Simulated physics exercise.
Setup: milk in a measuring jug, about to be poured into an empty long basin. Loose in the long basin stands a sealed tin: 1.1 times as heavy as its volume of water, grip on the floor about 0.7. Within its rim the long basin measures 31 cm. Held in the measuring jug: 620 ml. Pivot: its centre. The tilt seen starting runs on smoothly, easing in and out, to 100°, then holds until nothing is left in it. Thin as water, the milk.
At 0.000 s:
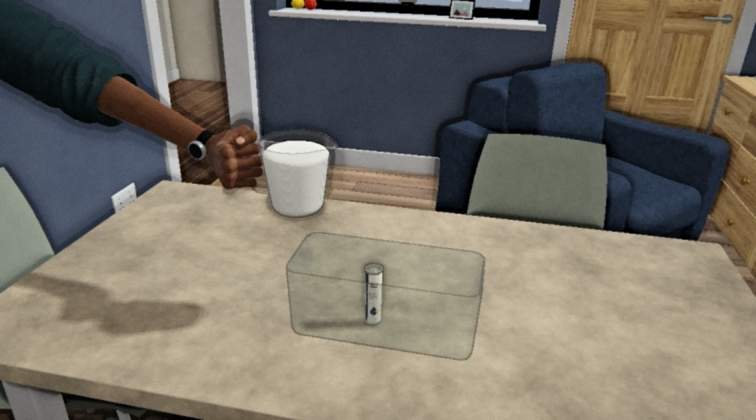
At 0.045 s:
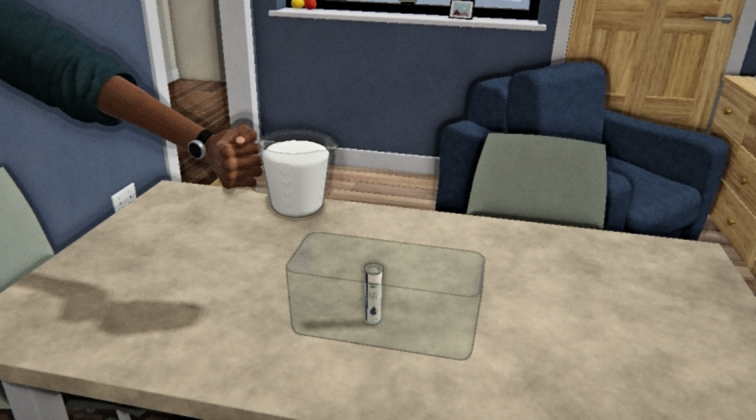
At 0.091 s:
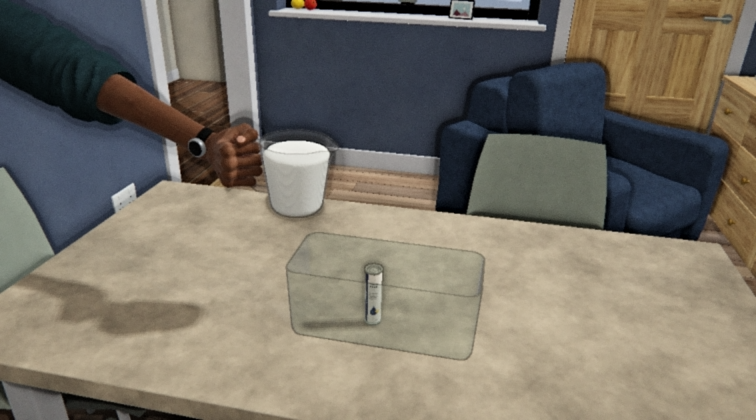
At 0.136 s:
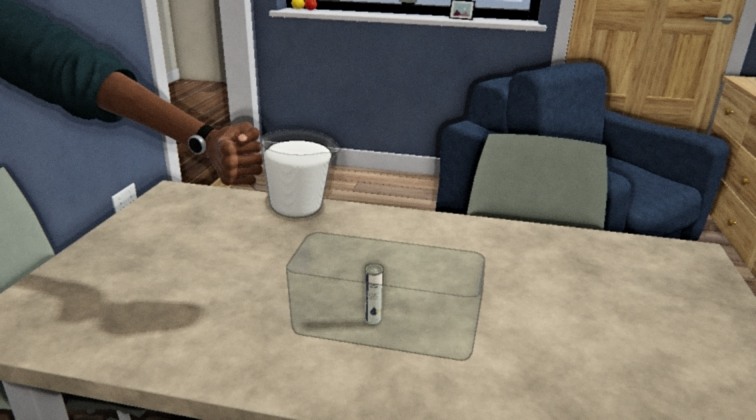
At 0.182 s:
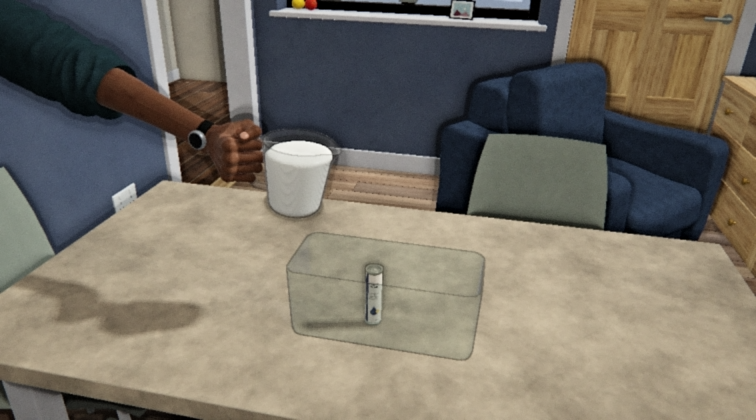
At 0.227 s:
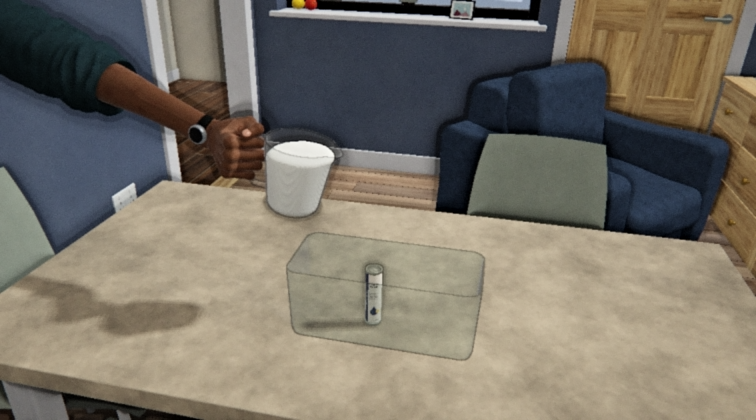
A measuring jug of white milk, gripped by a hand at the left, stays almost upright at first above a table, behind a clear, empty-looking long basin with a small tin standing in it. The jug then tilts slightly to the right, while everything else stays still.
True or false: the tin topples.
True.
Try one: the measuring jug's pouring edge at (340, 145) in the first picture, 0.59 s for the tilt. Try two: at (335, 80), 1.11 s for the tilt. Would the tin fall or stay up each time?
Try 1: Tipped over; try 2: Still standing.
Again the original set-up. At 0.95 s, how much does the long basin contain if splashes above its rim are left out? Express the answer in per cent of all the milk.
About 56 %.
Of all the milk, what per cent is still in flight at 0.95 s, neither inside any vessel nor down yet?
I'd put it at about 18 per cent of the liquid.
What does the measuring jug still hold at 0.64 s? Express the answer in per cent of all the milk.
At that time about 78 in a hundred parts are still held.
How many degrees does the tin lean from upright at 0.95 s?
Tilt: Around 0°.
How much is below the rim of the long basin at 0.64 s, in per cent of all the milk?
About 5%.
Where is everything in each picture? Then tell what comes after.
Tilt 0°; pouring edge (338, 147); surface from (267, 148) to (329, 154); the long basin's rim runs from (297, 251) to (483, 275); the tin's top is at (374, 271), in the first frame.
Tilt 0°; pouring edge (338, 147); surface from (266, 148) to (329, 154), in the second frame.
Tilt 2°; pouring edge (339, 148); surface from (267, 147) to (330, 154), in the third frame.
Tilt 4°; pouring edge (340, 150); surface from (268, 147) to (331, 155), in the fourth frame.
Tilt 7°; pouring edge (342, 152); surface from (269, 148) to (333, 155), in the fifth frame.
Tilt 10°; pouring edge (343, 155); surface from (271, 148) to (335, 156), in the sixth frame.
By 0.64 s the tilt is 62° and 77 per cent is still to pour; the tin stands where it began.
By 0.95 s the tilt is 95° and 24 per cent is still to pour; the tin stands where it began.
By 1.26 s the tilt is 100° and 1 per cent is still to pour; the tin leans 39°.
By 1.61 s the tilt is 100° and 0 per cent is still to pour; the tin lies on its side.
At rest the tin lies on its side.
